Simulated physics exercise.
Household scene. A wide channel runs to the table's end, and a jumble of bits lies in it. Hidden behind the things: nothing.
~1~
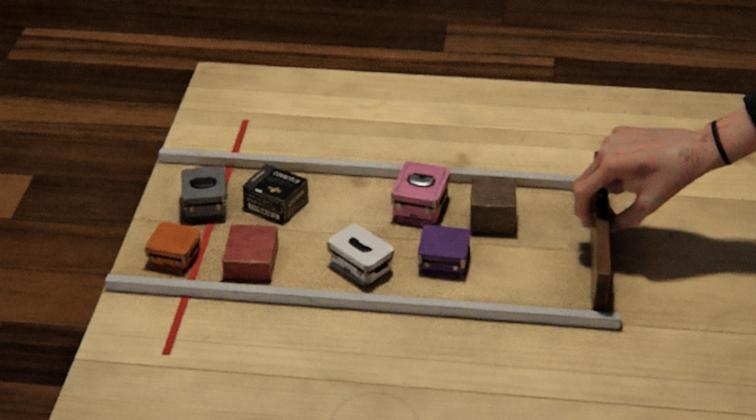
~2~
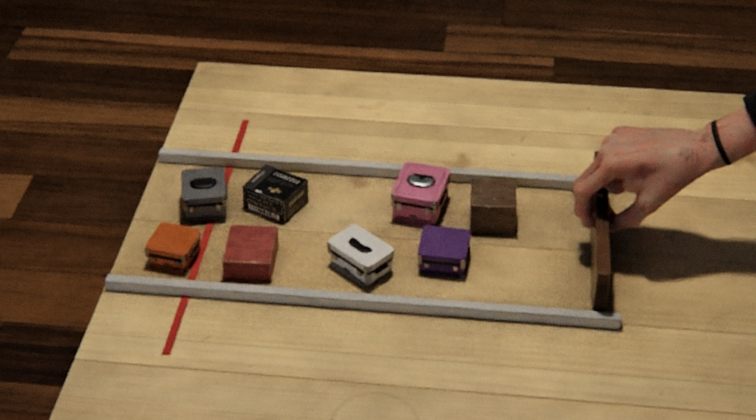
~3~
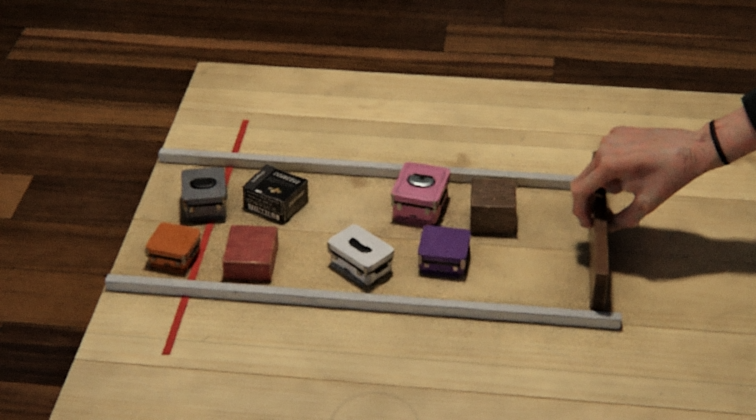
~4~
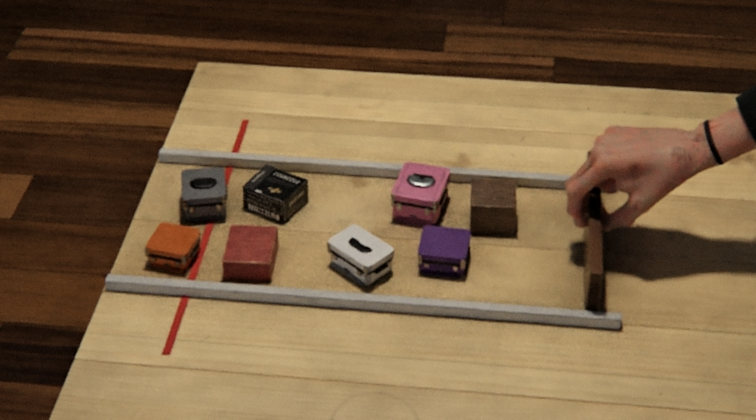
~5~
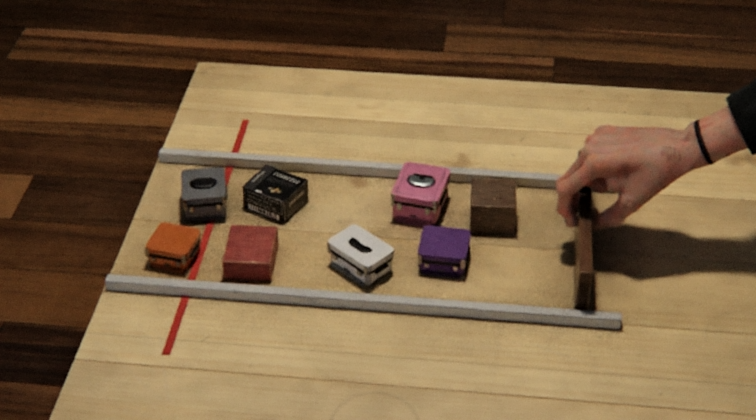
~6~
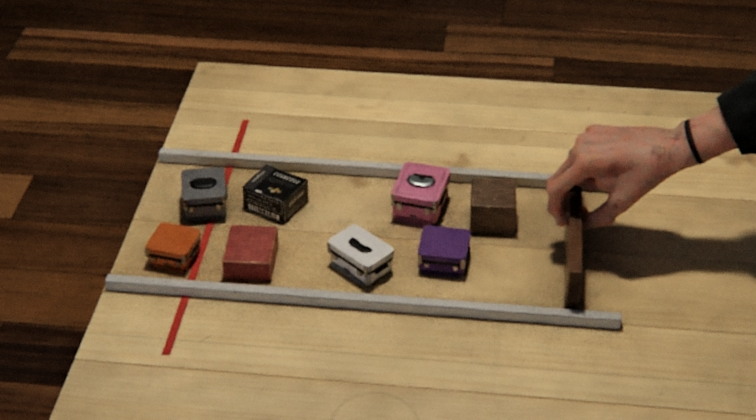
Hand sliding an upright wooden board slightly left along a railed channel towards small cases and blocks, which stay still.
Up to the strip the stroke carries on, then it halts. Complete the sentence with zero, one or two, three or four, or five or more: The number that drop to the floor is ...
The number that drop to the floor is three or four.
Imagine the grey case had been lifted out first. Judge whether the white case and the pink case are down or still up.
Looking at the two, the white case stays up top and the pink case stays up top.
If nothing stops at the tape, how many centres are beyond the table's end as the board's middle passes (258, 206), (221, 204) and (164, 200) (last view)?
2, 4 and 6.
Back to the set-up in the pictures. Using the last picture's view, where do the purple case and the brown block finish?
The purple case comes to rest close to (181, 234), while the brown block rests close to (197, 185).
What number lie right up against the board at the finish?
Well, it touches 2.
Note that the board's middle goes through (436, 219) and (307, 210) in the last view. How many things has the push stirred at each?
Counts: 4 and 8.
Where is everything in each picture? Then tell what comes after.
In the first frame, orange case (174, 248); grey case (205, 195); red block (251, 252); board (599, 230); tape (210, 224).
In the second frame, grey case (205, 195); board (599, 230).
In the third frame, red block (251, 253); pink case (421, 194).
In the fourth frame, orange case (174, 248); purple case (444, 252).
In the fifth frame, grey case (205, 195); white case (361, 257).
In the sixth frame, orange case (174, 248); grey case (205, 195); red block (251, 253); board (573, 228); tape (210, 224).
Soon after, none off yet; orange case at rest near (174, 248); grey case at rest near (205, 195); red block at rest near (251, 253).
At rest, the number that fall off is three or four; fallen, black box, red block, grey case and orange case.
